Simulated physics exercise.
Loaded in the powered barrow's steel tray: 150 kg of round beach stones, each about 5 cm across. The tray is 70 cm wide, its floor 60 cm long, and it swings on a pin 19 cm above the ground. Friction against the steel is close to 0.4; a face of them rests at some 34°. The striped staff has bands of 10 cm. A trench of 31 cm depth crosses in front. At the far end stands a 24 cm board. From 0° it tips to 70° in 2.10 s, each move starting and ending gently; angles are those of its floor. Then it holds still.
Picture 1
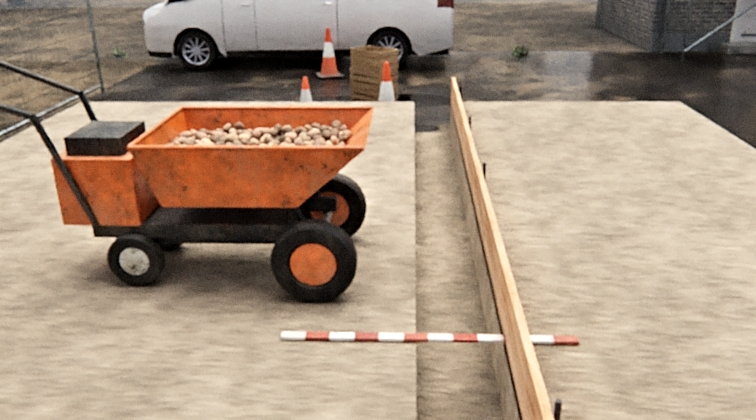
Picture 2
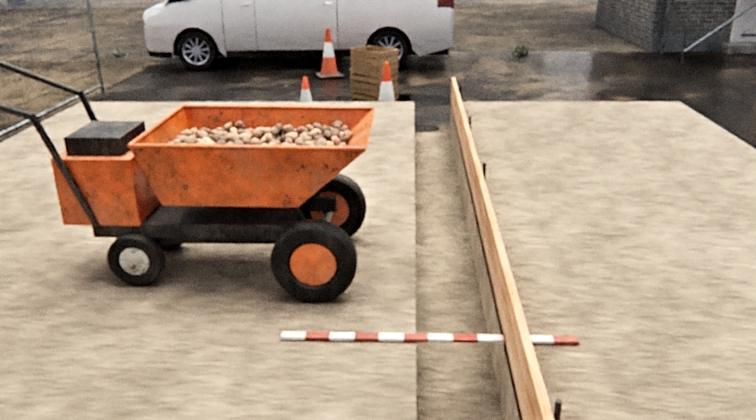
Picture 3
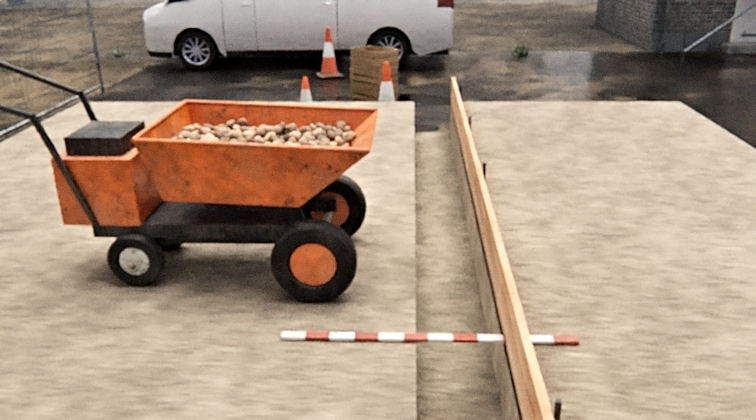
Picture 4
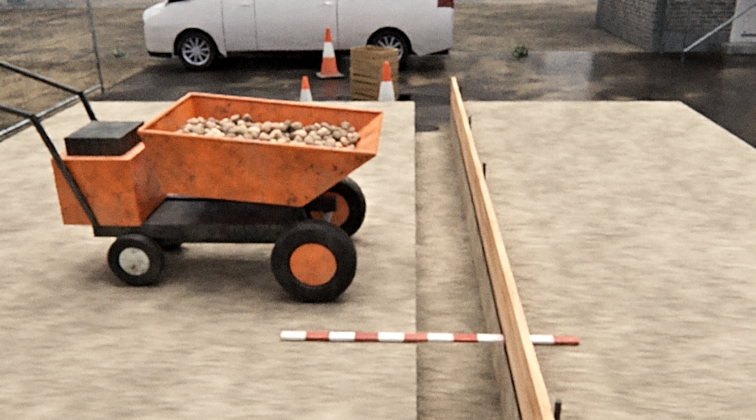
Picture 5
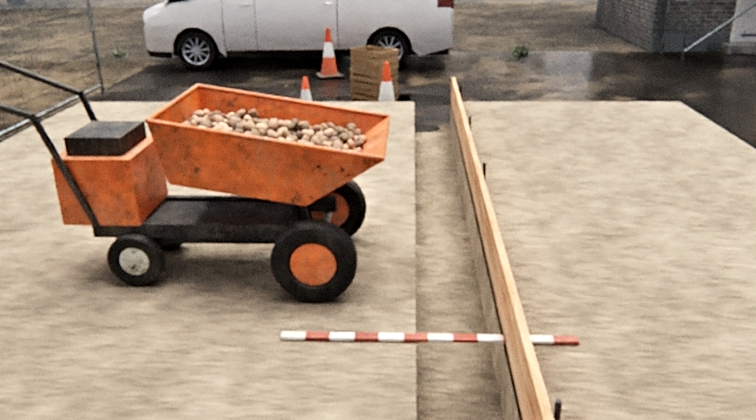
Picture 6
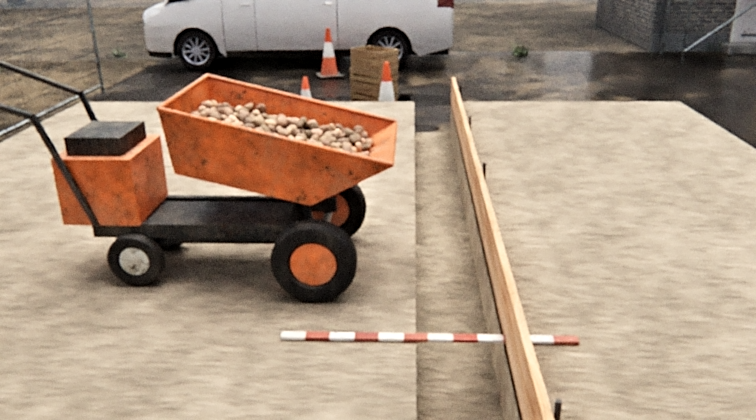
To begin with, an orange powered barrow heaped with small rounded stones sits level on pale ground, left of a long wooden board and a red-and-white striped staff. Its tray then starts tilting slowly, the rear rising and the front lip dipping rightward, and it steepens further while the wheels stay put.
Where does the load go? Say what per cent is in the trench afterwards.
Some 99 per cent of it.
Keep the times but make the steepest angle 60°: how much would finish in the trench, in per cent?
It would be near 95 per cent.
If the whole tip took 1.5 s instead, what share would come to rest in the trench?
It would be near 100 per cent.
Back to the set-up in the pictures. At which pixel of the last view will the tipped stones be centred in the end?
Their middle is at about (455, 308).
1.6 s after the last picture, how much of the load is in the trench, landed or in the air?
About 85 per cent by then.
Then, 1.0 s after the last picture the floor is at 59°, 92 % in the tray, 8 % in the trench; the foremost stones are at (481, 265).
Then, 1.6 s after the last picture the floor is at 70°, 15 % in the tray, 84 % in the trench, 1 % past the trench; the foremost stones are at (532, 260).
Then, 1.9 s after the last picture the floor is at 70°, 1 % in the tray, 98 % in the trench, 1 % past the trench; the foremost stones are at (542, 274).
Then, 3.9 s after the last picture the floor is at 70°, 0 % in the tray, 99 % in the trench, 1 % past the trench; the foremost stones are at (544, 274).
